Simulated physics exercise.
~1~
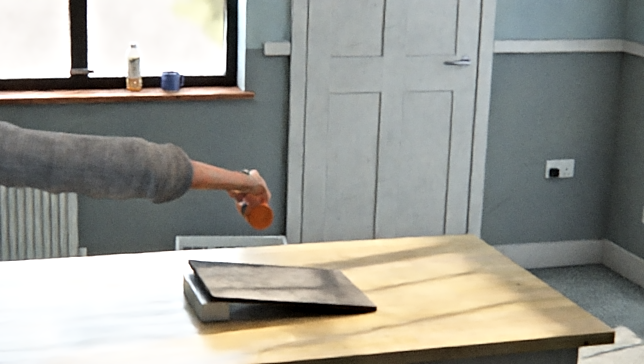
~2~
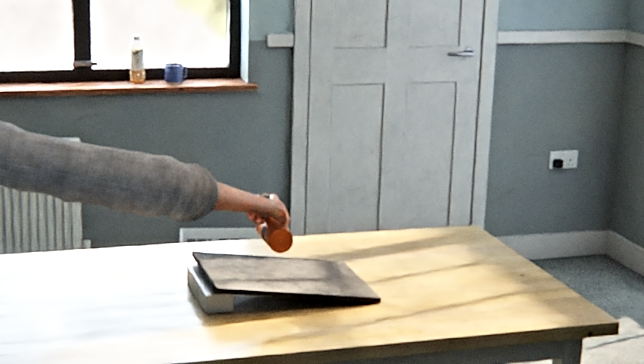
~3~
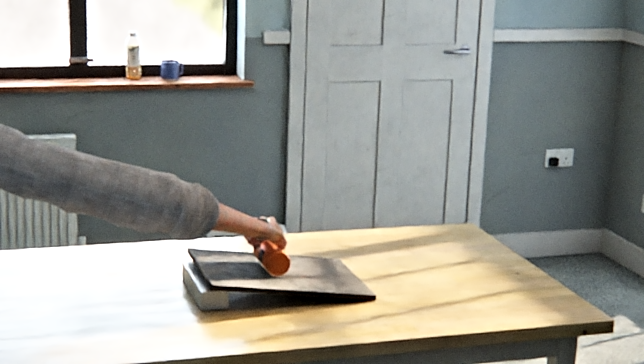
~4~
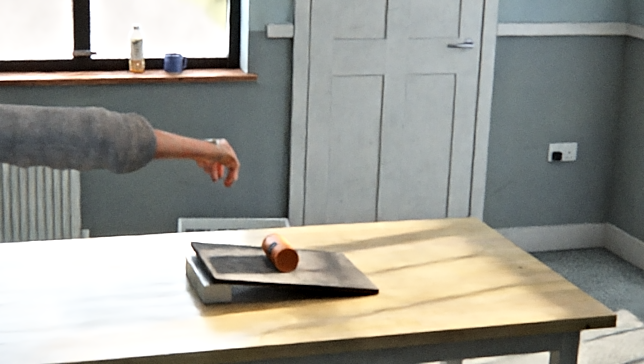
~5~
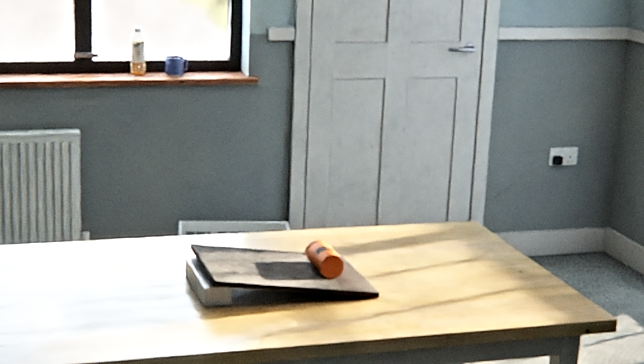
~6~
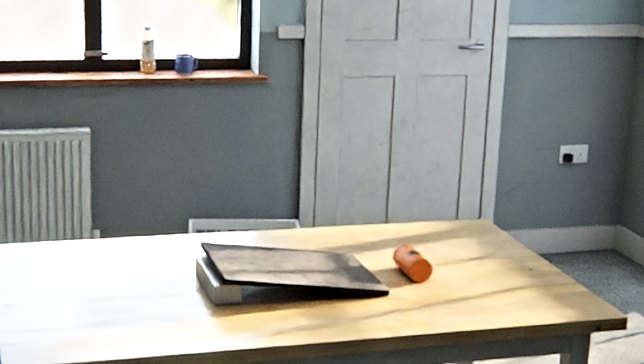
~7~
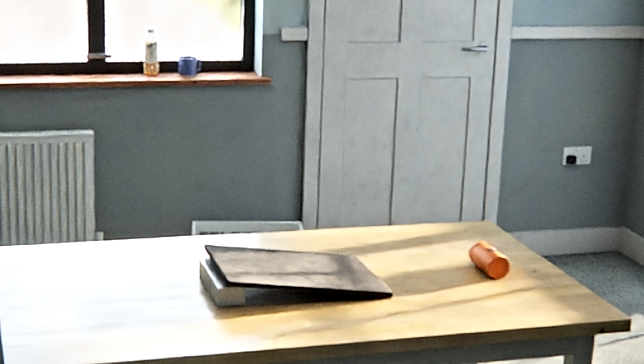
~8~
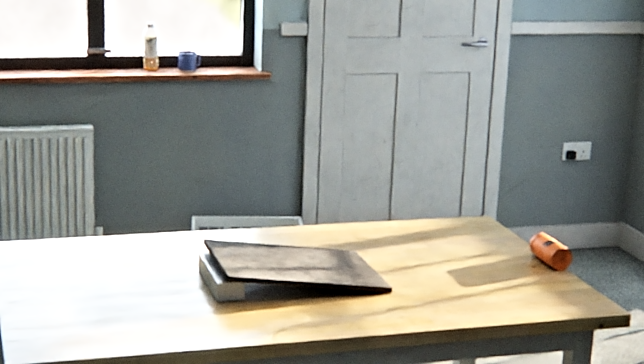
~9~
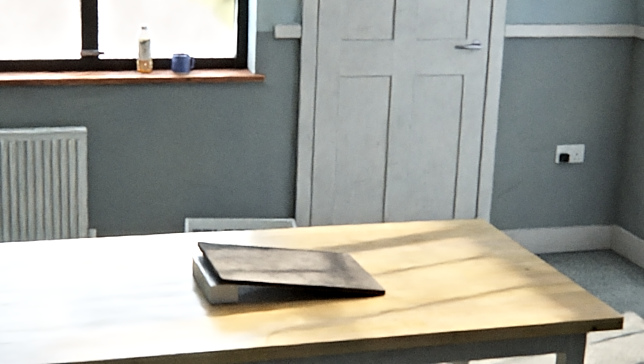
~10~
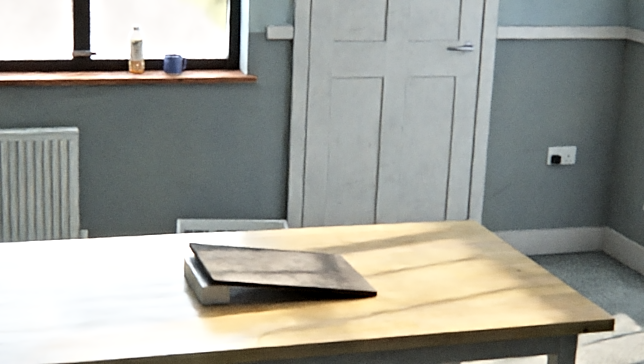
In a room with grey-blue walls, a pale door and a window, a dark board slopes down to the right on a wooden table, its left end propped on a pale block. An arm in a grey sleeve reaches in from the left and lowers a small orange jar onto the board on its side. The fingers let go and the hand draws back out of view. The jar rolls down the slope, off the board and across the tabletop to the right-hand edge. It then disappears from sight, leaving the board still in place on the table.
